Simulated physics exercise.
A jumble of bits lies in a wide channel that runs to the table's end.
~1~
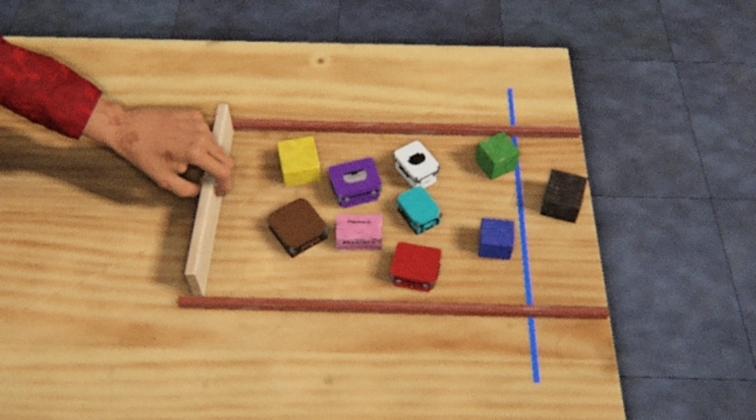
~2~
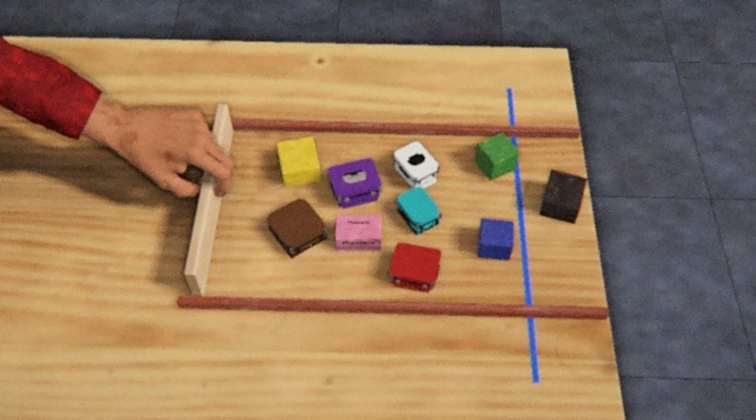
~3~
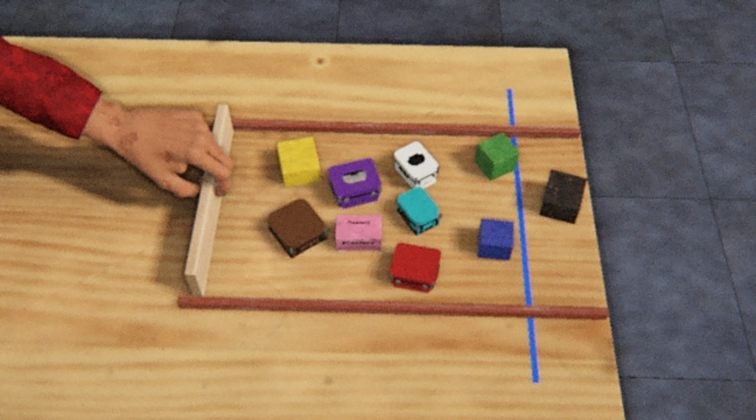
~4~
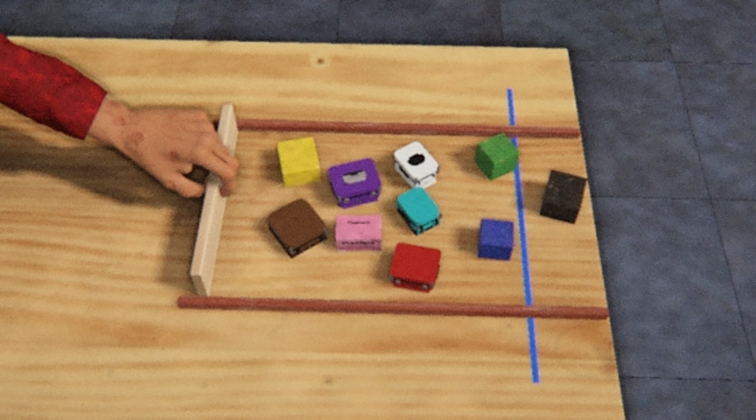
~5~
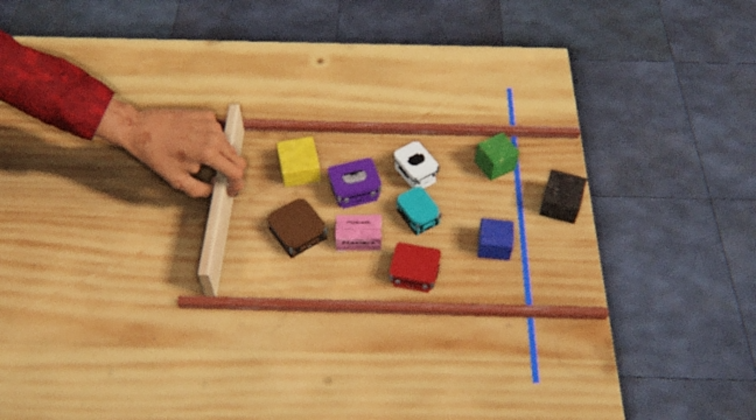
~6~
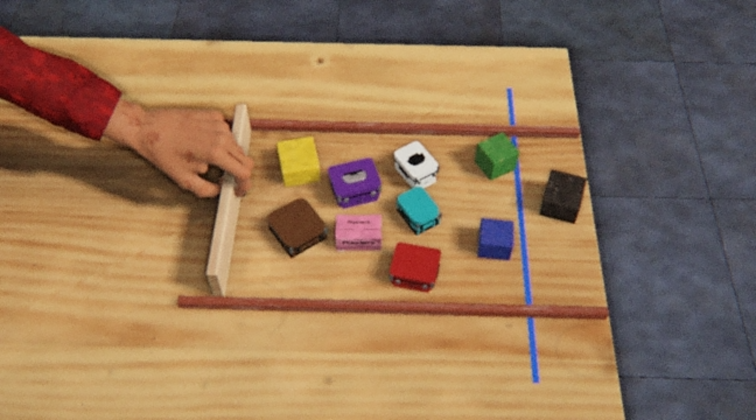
A hand slides a pale wooden board slightly right toward colourful blocks, which stay still.
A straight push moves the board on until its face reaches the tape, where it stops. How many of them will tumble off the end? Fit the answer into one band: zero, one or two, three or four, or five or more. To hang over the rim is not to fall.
I would say three or four.
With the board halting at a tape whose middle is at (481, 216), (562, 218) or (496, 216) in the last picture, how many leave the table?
Down on the floor: 0, 8 and 1.
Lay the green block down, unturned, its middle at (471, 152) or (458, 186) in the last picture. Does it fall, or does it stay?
Results in order - still up; still up.
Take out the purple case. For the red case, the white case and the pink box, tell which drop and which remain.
Red case still up, white case still up, pink box still up.
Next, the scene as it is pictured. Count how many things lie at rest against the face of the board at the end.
The count comes out at 2.
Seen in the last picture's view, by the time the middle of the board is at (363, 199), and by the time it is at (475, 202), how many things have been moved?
At the first point the count is 7, at the second it's 10.
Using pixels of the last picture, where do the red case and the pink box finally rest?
In the last view, the middles sit near (592, 282) and near (599, 252).
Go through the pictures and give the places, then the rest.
In the first picture, black block (564, 196); green block (497, 156); blue block (496, 239); board (212, 196); tape (522, 216).
In the second picture, green block (497, 157); red case (415, 268).
In the third picture, blue block (496, 240); board (211, 196).
In the fourth picture, black block (563, 197); yellow block (299, 162).
In the fifth picture, green block (497, 157); turquoise case (418, 211).
In the sixth picture, black block (563, 197); green block (497, 156); blue block (496, 239); board (231, 196); tape (521, 217).
A little later, none off yet; black block at rest near (563, 197); green block at rest near (497, 156); blue block at rest near (496, 239).
Next, none off yet; black block at rest near (563, 197); green block at rest near (497, 156); blue block shifted about its own width near (517, 248).
Later still, none off yet; black block shifted a little near (575, 193); green block shifted well along near (550, 147); blue block shifted well along near (597, 256).
When it is over, the number that fall off is three or four; down, turquoise case, blue block and black block.
